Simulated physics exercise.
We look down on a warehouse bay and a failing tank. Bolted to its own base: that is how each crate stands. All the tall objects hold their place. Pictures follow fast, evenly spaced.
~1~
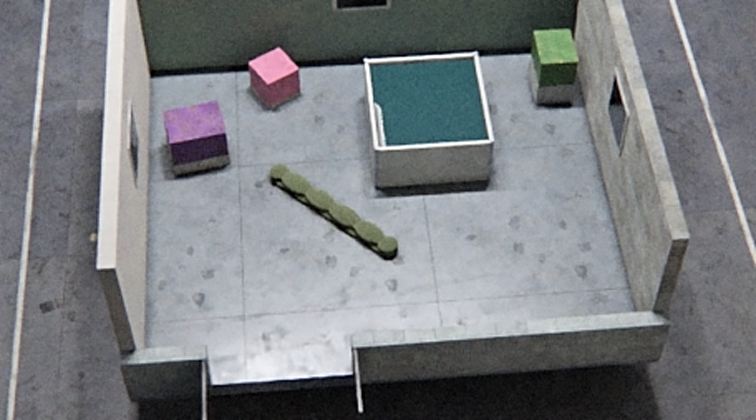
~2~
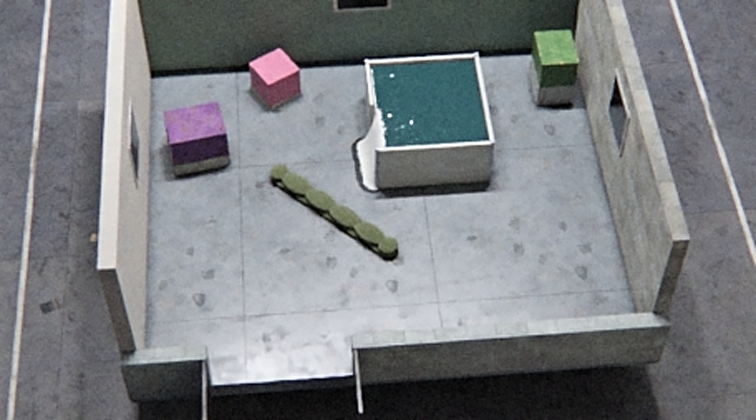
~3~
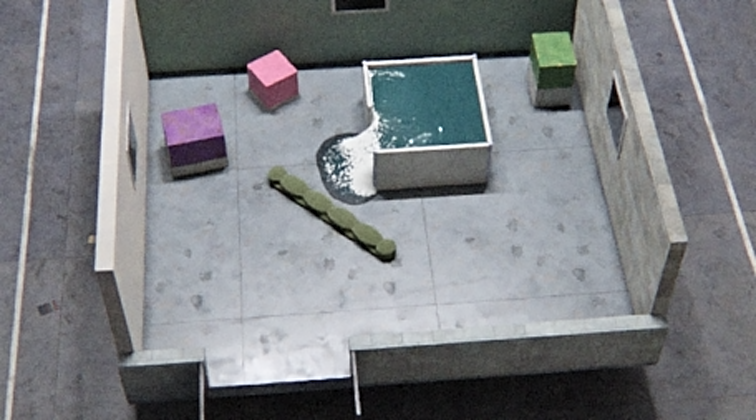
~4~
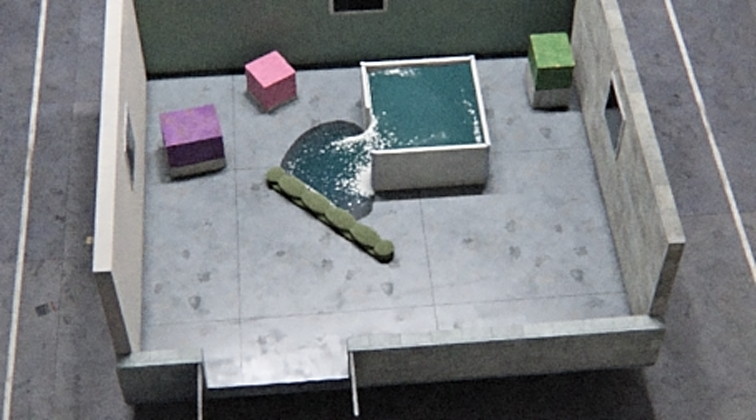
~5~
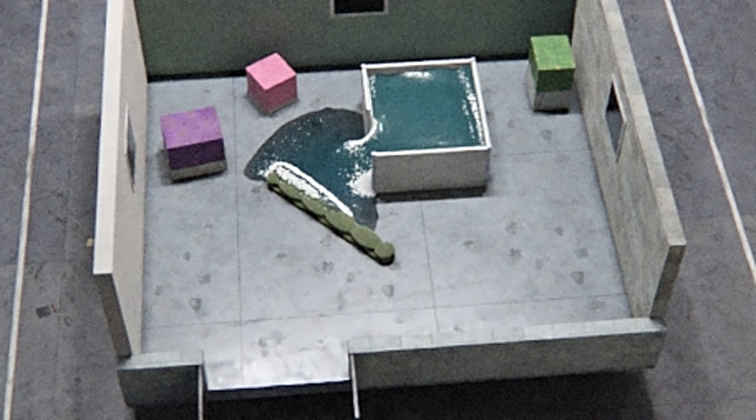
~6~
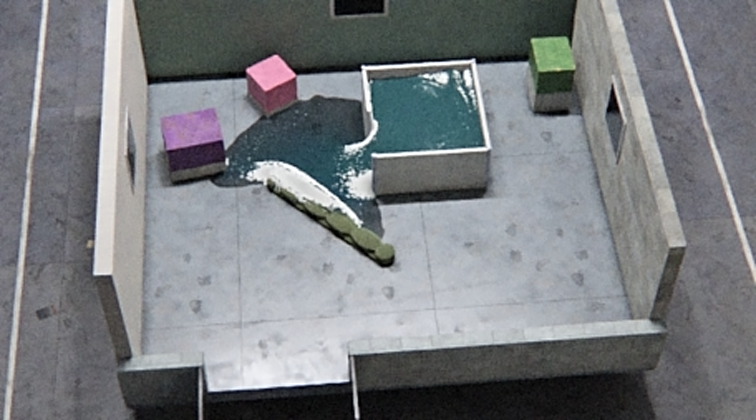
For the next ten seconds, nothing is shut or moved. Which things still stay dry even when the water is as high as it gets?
Outcome: Purple crate: Reached; pink crate: Reached; green crate: Spared.
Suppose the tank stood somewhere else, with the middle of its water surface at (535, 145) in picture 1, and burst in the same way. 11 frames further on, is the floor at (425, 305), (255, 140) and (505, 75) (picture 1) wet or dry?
One after the other: Under water, under water, clear.
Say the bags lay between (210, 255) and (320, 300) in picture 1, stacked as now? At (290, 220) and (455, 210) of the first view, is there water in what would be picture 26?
As listed: Covered, dry.
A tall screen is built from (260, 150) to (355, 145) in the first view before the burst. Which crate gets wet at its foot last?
That would be the green-painted one.
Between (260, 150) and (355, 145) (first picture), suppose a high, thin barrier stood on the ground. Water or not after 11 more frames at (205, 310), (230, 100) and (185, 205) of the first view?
The first point comes out inundated, the next inundated, the last inundated.
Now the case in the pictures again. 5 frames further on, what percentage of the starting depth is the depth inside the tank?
64 per cent or thereabouts.
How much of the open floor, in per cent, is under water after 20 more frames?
Around 55 percent.
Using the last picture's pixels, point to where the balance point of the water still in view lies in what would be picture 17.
Close to (344, 158), I reckon.
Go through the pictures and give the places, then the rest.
The water tank at (428, 103) is whole and still, in the first frame.
The front is at (375, 190), out from the gap at (376, 153), in the second frame.
The front is at (323, 154), out from the gap at (374, 155), in the third frame.
Water pours out at (372, 157) and has run to (286, 168), in the fourth frame.
Water pours out at (373, 159) and has run to (250, 170), in the fifth frame.
The front is at (215, 176), out from the gap at (373, 160), in the sixth frame.
A moment on, water covers 25 % of the floor; the purple crate water round its plinth, the pink crate water round its plinth, the green crate not reached.
Next, water covers 50 % of the floor; the purple crate water round its plinth, the pink crate water round its plinth, the green crate not reached.
Then, water covers 55 % of the floor; the purple crate water round its plinth, the pink crate water round its plinth, the green crate not reached.
Later, water covers 85 % of the floor; the purple crate water round its plinth, the pink crate water round its plinth, the green crate water round its plinth.
In the end, water covers 95 % of the floor; the purple crate was topped, the pink crate was topped, the green crate stayed above the water.
